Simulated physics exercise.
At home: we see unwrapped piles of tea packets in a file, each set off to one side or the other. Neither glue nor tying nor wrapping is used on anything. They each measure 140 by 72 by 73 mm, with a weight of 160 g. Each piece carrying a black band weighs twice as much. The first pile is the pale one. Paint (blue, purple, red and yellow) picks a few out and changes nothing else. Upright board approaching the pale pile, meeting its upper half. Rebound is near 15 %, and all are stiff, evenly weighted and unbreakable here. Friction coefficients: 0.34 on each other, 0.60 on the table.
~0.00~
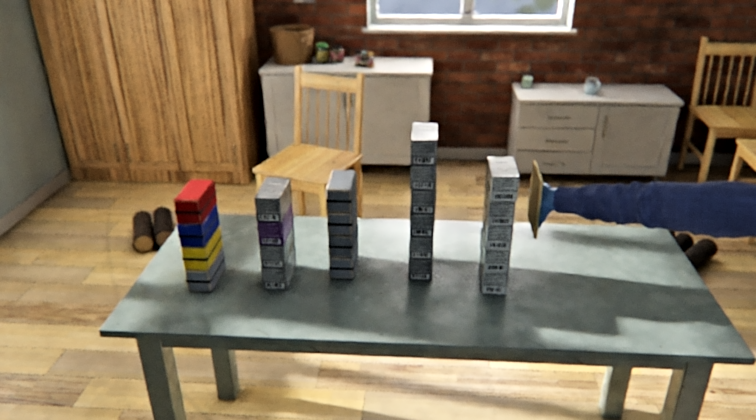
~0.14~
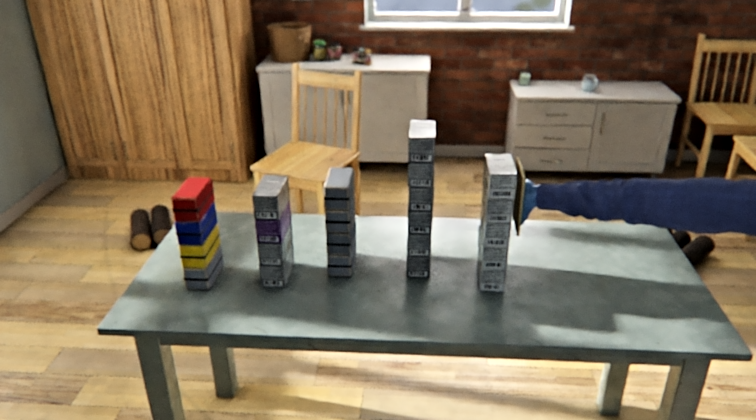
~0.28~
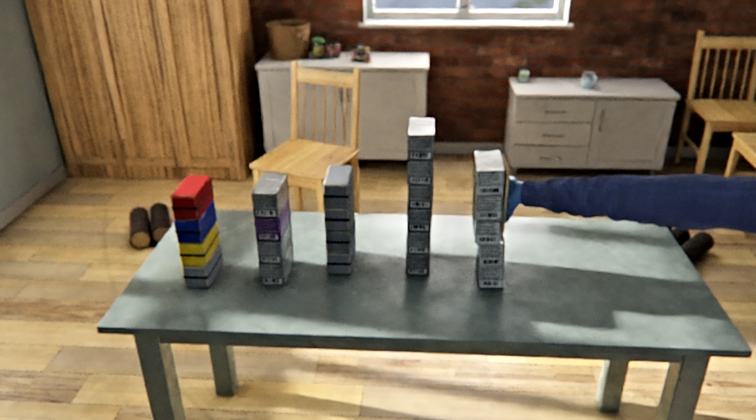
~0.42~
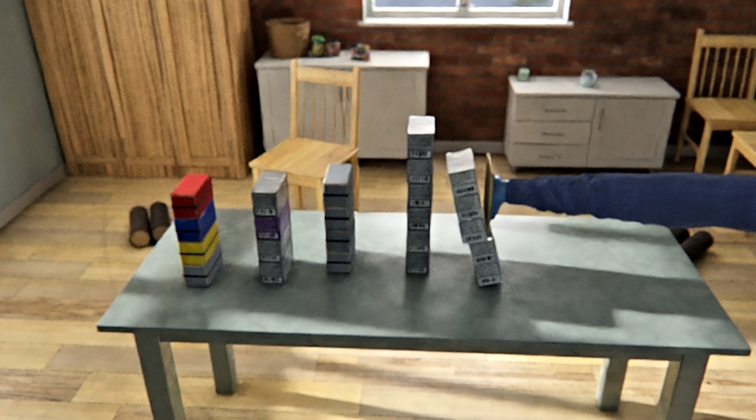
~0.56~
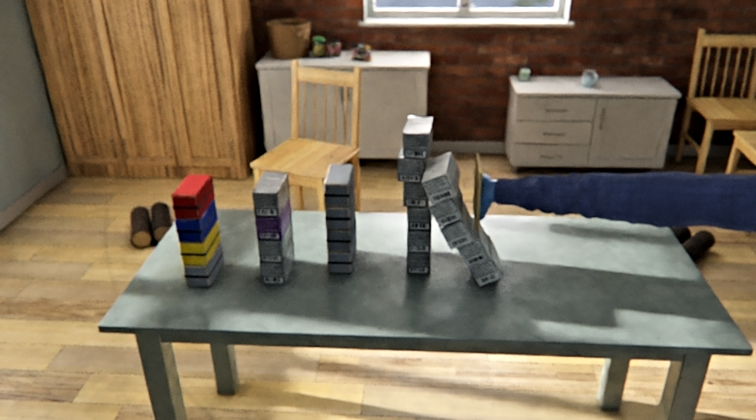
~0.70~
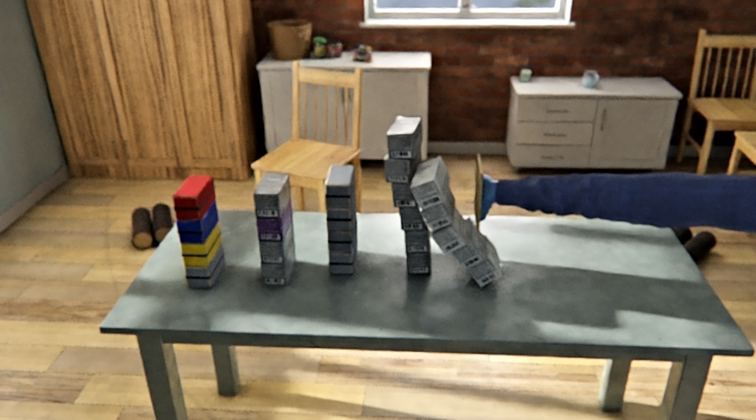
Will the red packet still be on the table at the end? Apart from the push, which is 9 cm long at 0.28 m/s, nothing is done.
No - gone.
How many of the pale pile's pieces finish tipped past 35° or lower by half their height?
Tally of pale pieces: 5.
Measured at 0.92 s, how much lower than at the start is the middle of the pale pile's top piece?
8 cm lower.
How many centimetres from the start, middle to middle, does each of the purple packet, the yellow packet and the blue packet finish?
Shift in cm - purple: 22; yellow: 14; blue: 108.
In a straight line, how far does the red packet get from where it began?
Roughly 107 cm.
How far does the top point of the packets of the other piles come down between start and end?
By about 24 cm, start to end.
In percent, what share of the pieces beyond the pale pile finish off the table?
It works out at roughly 10 per cent.
After 0.92 s, 5 of the pale pile down; none of the 18 other packets off the table, 6 disturbed; red packet unmoved.
After 1.18 s, 5 of the pale pile down; none of the 18 other packets off the table, 11 disturbed; red packet unmoved.
After 1.48 s, 5 of the pale pile down; none of the 18 other packets off the table, 17 disturbed; red packet shifted 32 mm; purple packet leaning 16°.
After 2.00 s, 5 of the pale pile down; 1 of the 18 other packets off the table; red packet upside down; blue packet on its side.
At rest (2.8 s), 5 of the pale pile down; 2 of the 18 other packets off the table; red packet upside down; blue packet on its side; yellow packet on its side.
